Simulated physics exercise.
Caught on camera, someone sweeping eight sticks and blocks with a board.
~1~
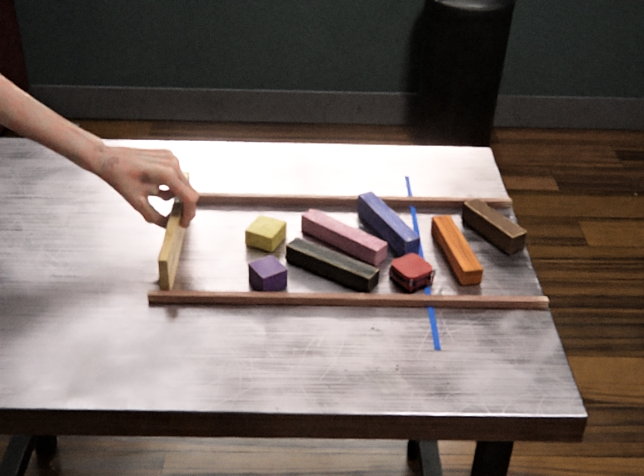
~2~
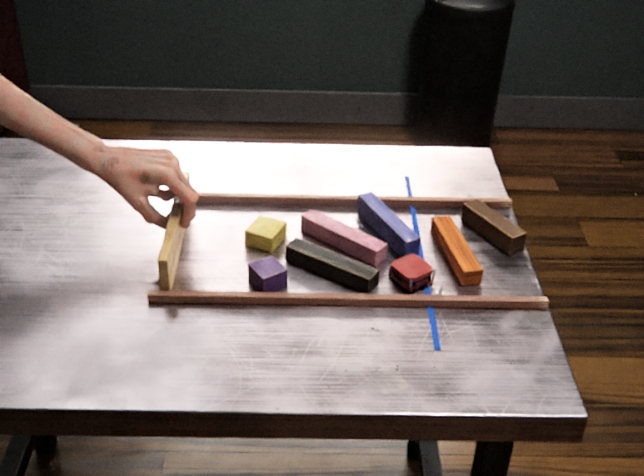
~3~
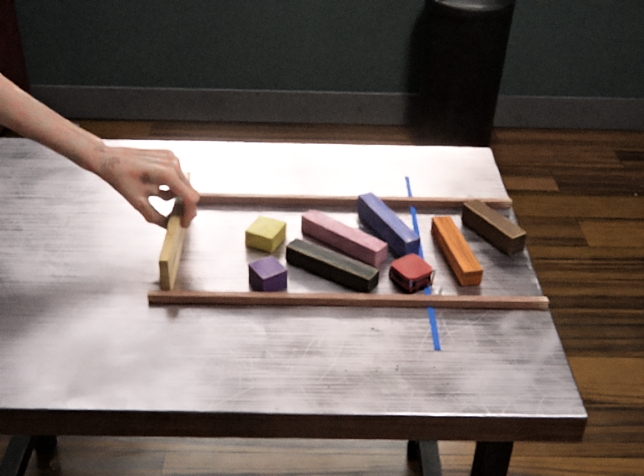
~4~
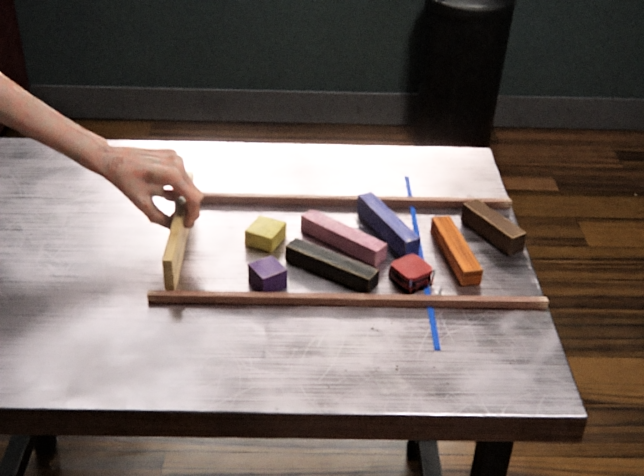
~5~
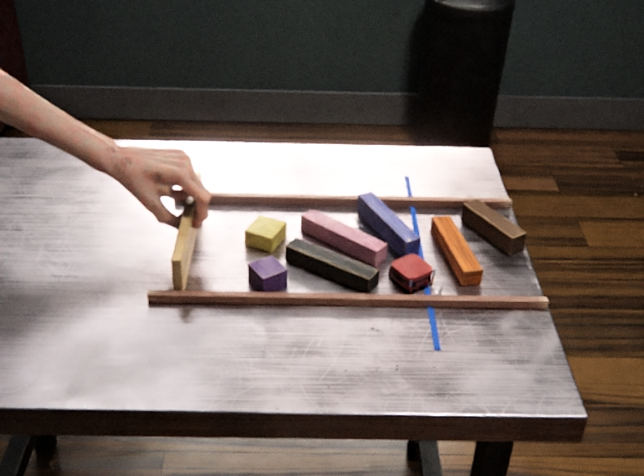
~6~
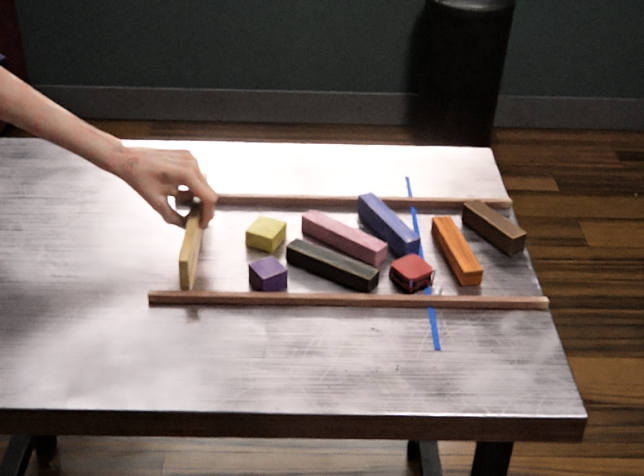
A hand reaches in from the left over a grey table on a wooden floor, seen from above and in front by a still camera. Between two wooden rails lie yellow and purple blocks, pink and black bars, a blue bar and a small red block near blue tape, with orange and brown sticks at right. The hand holds a board upright, barely moving, then slides it slightly rightward, touching nothing else.
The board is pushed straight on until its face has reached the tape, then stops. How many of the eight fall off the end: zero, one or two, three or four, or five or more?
As it turns out, the number that fall off is zero.
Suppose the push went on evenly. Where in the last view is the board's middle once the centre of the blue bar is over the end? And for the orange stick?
Near (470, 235) and (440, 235).
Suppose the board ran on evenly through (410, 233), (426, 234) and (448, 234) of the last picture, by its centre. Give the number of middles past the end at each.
The counts: 0, 0 and 2.
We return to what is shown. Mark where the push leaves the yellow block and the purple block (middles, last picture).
The yellow block stops around (435, 232); the purple block around (443, 284).
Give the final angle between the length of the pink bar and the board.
Some 5 degrees.
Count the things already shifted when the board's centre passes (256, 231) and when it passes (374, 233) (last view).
The counts are 2 and 7.
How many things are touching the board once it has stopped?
It touches 3.
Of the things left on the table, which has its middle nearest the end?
That is the brown stick.
Soon after, none off yet; brown stick at rest near (493, 226); orange stick at rest near (456, 250); red case at rest near (411, 275).
Then, none off yet; brown stick at rest near (493, 226); orange stick at rest near (456, 250); red case moved about its own width near (431, 269).
At rest, the number that fall off is zero.
